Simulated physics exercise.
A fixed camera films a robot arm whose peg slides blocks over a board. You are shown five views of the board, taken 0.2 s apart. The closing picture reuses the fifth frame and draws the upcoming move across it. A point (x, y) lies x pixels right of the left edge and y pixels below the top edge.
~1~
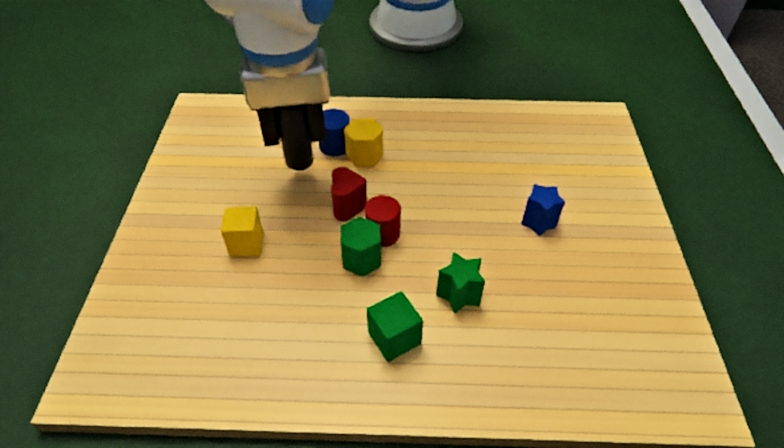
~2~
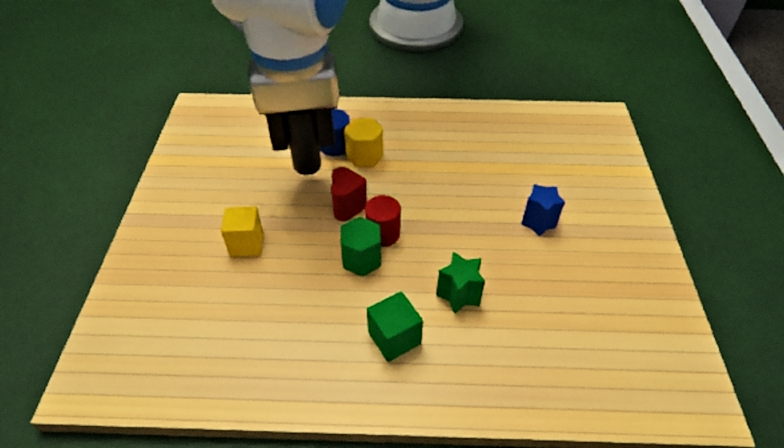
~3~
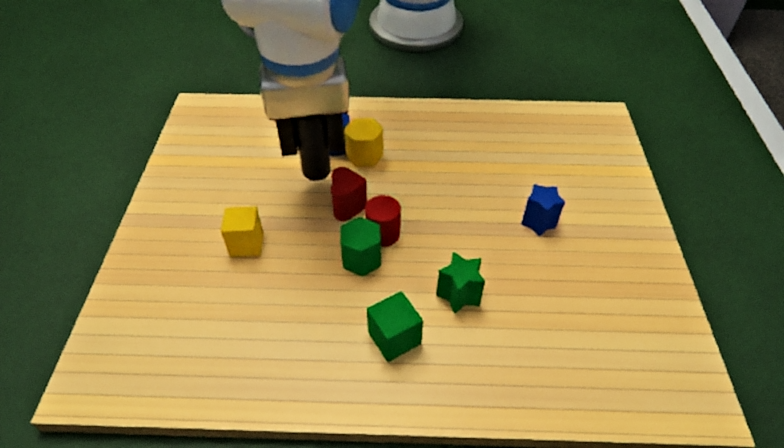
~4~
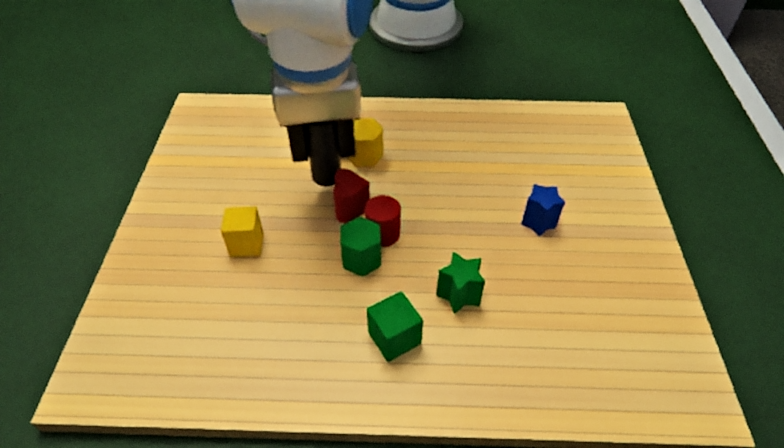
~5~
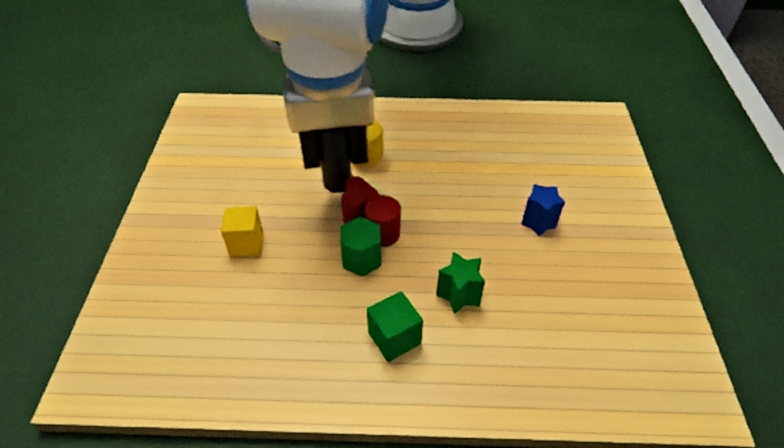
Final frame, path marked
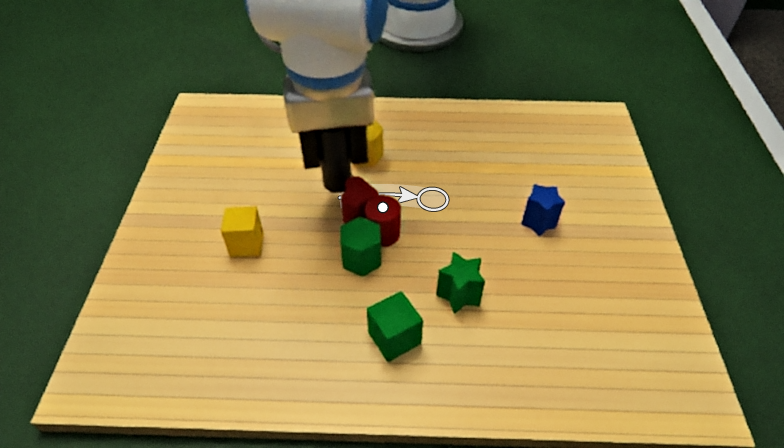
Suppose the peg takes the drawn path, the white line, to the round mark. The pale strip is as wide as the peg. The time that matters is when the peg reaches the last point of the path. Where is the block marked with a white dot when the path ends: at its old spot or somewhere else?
Answer: Moved.
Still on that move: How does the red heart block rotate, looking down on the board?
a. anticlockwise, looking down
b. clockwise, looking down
b (clockwise, looking down)
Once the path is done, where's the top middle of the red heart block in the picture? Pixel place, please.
The spot you're after is about (408, 190) in the image.
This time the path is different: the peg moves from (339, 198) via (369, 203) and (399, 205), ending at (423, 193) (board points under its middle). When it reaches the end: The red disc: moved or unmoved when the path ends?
It gets displaced.
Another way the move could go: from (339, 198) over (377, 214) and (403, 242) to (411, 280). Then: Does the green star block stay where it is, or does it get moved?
It moves.
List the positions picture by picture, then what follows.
The first frame shows lower end of the peg at (300, 162), tops of blocks, red heart block at (346, 180), yellow hexagonal block at (364, 128), red disc at (383, 207).
The second frame shows peg at (308, 167), blocks as before.
The third frame shows peg at (317, 172), blocks as before.
The fourth frame shows peg at (327, 178), red heart block at (348, 182).
The fifth frame shows peg at (338, 184), red heart block at (358, 191), yellow hexagonal block partly hidden, red disc at (383, 207).
The drawn path runs from (339, 198) by way of (371, 195) and (402, 195) to (433, 199); the dot is on the red disc.
The first path, step by step. One third of the way, peg at (370, 181); red heart block at (381, 190), turned 30° clockwise; red disc at (393, 215).
Two thirds of the way, peg at (402, 181); red heart block at (402, 190), turned 75° clockwise; red disc at (396, 218).
At the end, peg at (434, 185); red heart block at (408, 190), turned 95° clockwise; yellow hexagonal block not moved; red disc at (396, 218).
